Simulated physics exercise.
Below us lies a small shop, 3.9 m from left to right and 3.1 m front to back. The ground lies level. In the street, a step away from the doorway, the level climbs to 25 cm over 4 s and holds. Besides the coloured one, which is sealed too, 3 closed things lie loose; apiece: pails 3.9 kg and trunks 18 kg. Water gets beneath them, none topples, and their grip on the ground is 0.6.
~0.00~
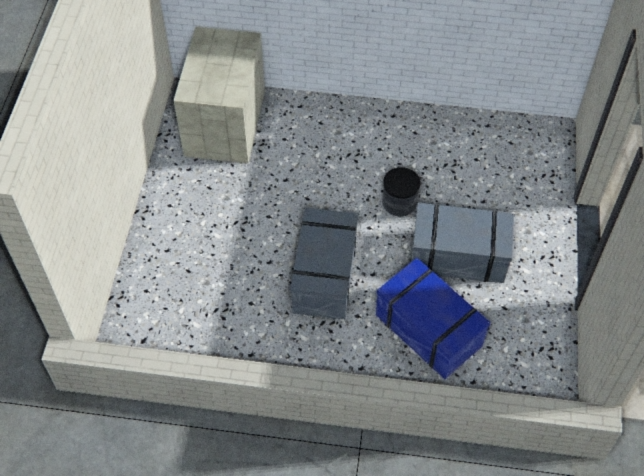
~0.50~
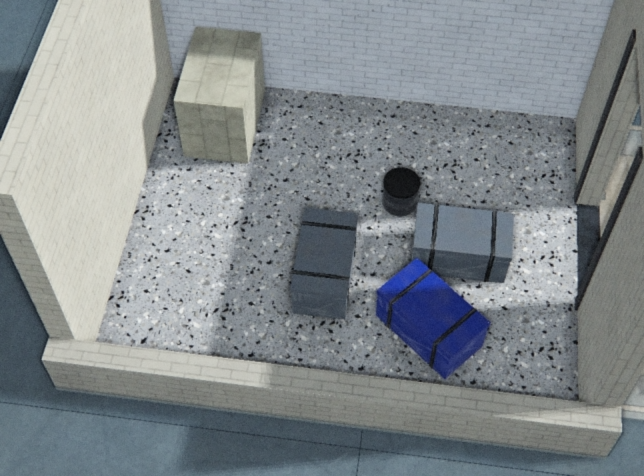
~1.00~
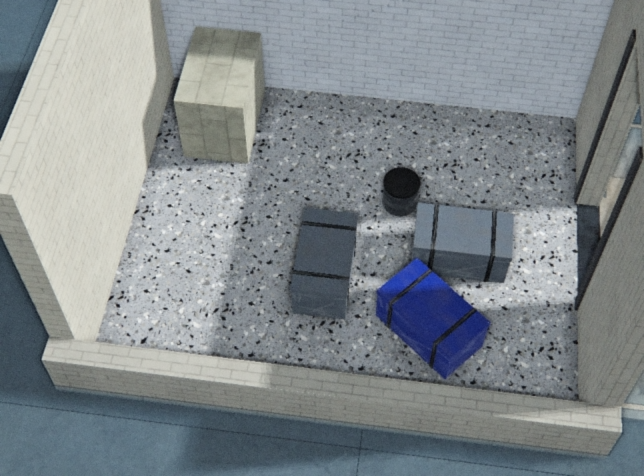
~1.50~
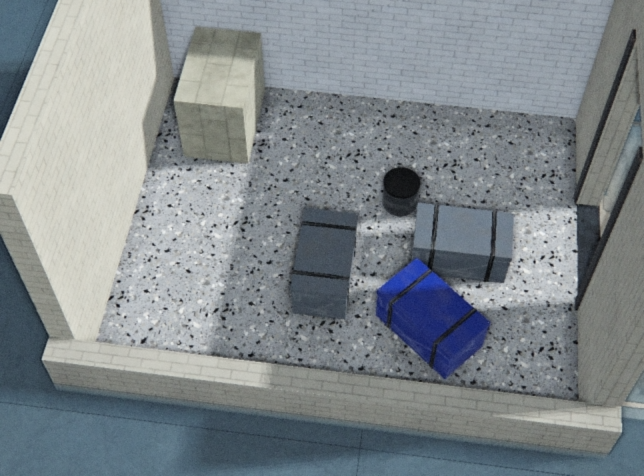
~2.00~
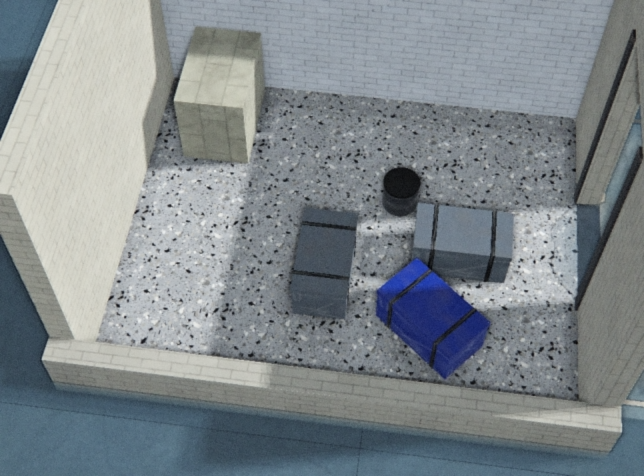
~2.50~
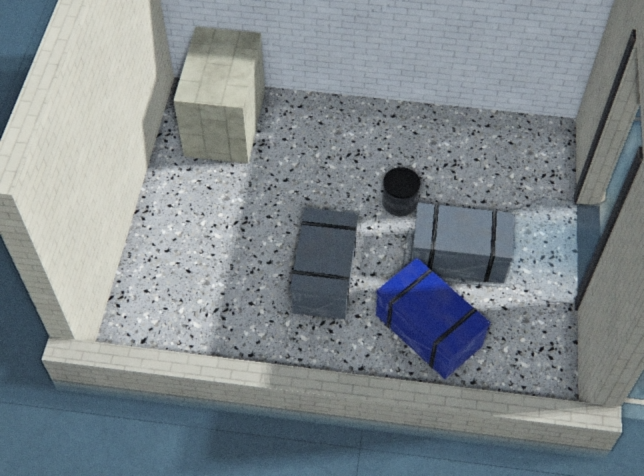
In a small walled shop seen from above, a blue trunk, two grey ones and a black pail stayed still while water covered the street outside, then crept in through the doorway on the right.
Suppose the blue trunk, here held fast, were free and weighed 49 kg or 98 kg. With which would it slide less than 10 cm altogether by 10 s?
I expect that the lower weight is enough.
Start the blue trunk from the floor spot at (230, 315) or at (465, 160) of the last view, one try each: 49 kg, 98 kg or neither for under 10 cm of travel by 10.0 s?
In turn: It takes the larger; either load holds.
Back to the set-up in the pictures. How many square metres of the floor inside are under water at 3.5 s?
About 3.0 m2.
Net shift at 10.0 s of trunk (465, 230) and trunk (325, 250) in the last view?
In that order: 250 cm, 80 cm.
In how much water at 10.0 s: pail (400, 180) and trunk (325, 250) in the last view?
About 11 and 11 cm.
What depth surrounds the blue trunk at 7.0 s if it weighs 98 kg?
Roughly 7 cm.
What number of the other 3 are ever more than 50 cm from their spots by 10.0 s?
That makes 3.
After 3.5 s the blue trunk would be 0 cm from its start with 49 kg and 0 cm from its start with 98 kg; 1 cm of water round it then.
After 4.5 s the blue trunk would be 0 cm from its start with 49 kg and 0 cm from its start with 98 kg; 6 cm of water round it then.
After 7.0 s the blue trunk would be 0 cm from its start with 49 kg and 0 cm from its start with 98 kg; 7 cm of water round it then.
After 10.0 s the blue trunk would be 0 cm from its start with 49 kg and 0 cm from its start with 98 kg; 11 cm of water round it then.
